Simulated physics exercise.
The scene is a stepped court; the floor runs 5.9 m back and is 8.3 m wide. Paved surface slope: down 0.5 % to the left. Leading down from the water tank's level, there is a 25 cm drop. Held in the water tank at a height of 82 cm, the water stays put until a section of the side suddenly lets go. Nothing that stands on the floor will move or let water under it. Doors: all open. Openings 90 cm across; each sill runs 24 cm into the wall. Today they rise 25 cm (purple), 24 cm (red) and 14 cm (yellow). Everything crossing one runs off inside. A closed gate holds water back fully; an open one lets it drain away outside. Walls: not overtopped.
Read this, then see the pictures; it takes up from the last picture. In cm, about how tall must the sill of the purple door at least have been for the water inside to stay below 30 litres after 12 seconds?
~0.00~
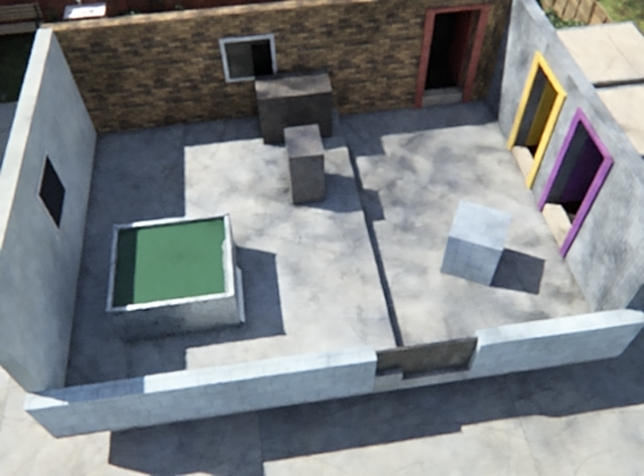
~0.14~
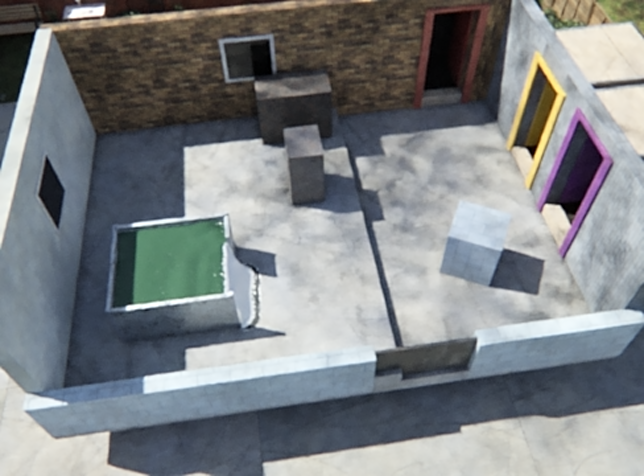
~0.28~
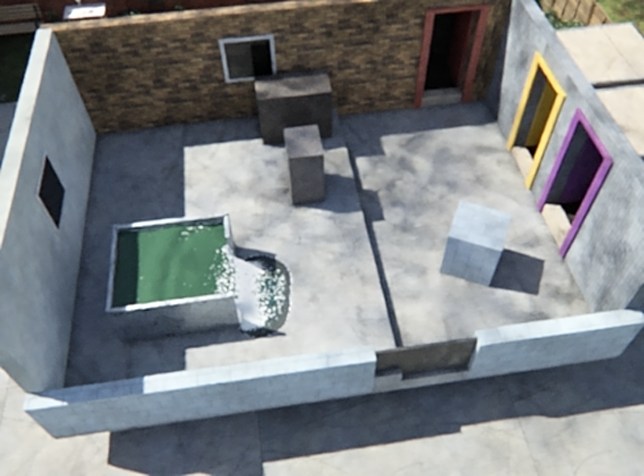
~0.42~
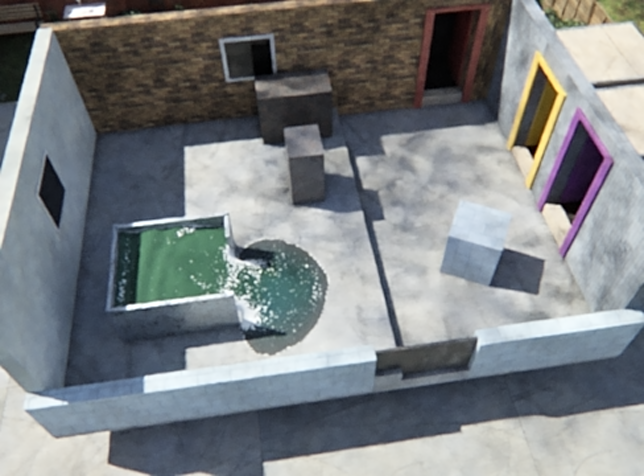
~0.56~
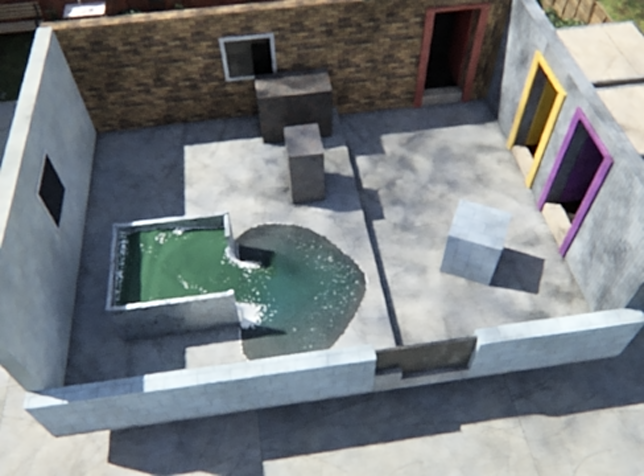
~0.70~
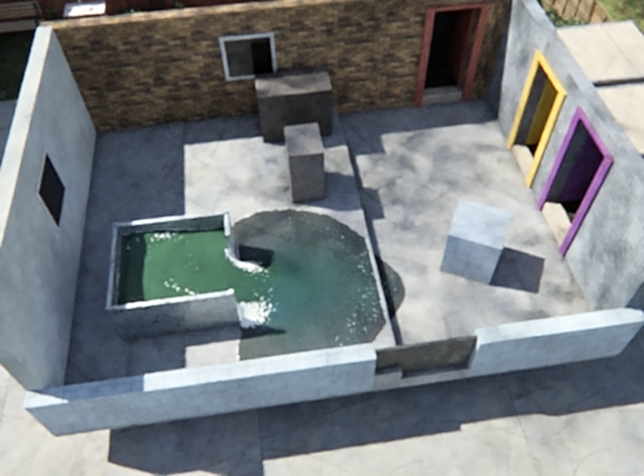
It would have had to be close to 6 cm tall.
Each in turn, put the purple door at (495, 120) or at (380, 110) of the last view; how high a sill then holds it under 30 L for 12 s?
You'd want about 11.5 cm there first, then about 11.0 cm.
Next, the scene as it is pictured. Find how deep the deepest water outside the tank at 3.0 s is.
Around 38 centimetres.
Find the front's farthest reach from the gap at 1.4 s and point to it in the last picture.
Around pixel (548, 292).
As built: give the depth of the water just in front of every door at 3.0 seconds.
Reading in centimetres: Purple = 8, red = 0, yellow = 14.
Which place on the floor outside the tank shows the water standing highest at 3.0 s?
Look close to (598, 325).
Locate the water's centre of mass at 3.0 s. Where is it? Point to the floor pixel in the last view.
Approximately (375, 267).
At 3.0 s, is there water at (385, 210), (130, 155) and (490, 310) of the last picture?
Taking the spots one by one: Swamped, untouched, swamped.
After 1.4 s water covers 30 % of the floor, deepest (38 cm) near (243, 297); it has not reached the purple door.
After 3.0 s water covers 50 % of the floor, deepest (38 cm) near (598, 325); 8 cm at the purple door, 0 litres in over its 25 cm sill.
After 12.0 s water covers 55 % of the floor, deepest (14 cm) near (603, 335); 11 cm at the purple door, 0 litres in over its 25 cm sill.
At the purple door as built, the water arrived by 2.7 s and peaked near 11 cm at 11.8 s.
Run again over the same 12 s with other heights there, 47 litres in over 5 cm, 19 litres over 7 cm. The limit of 30 litres is kept from about 6 cm up.
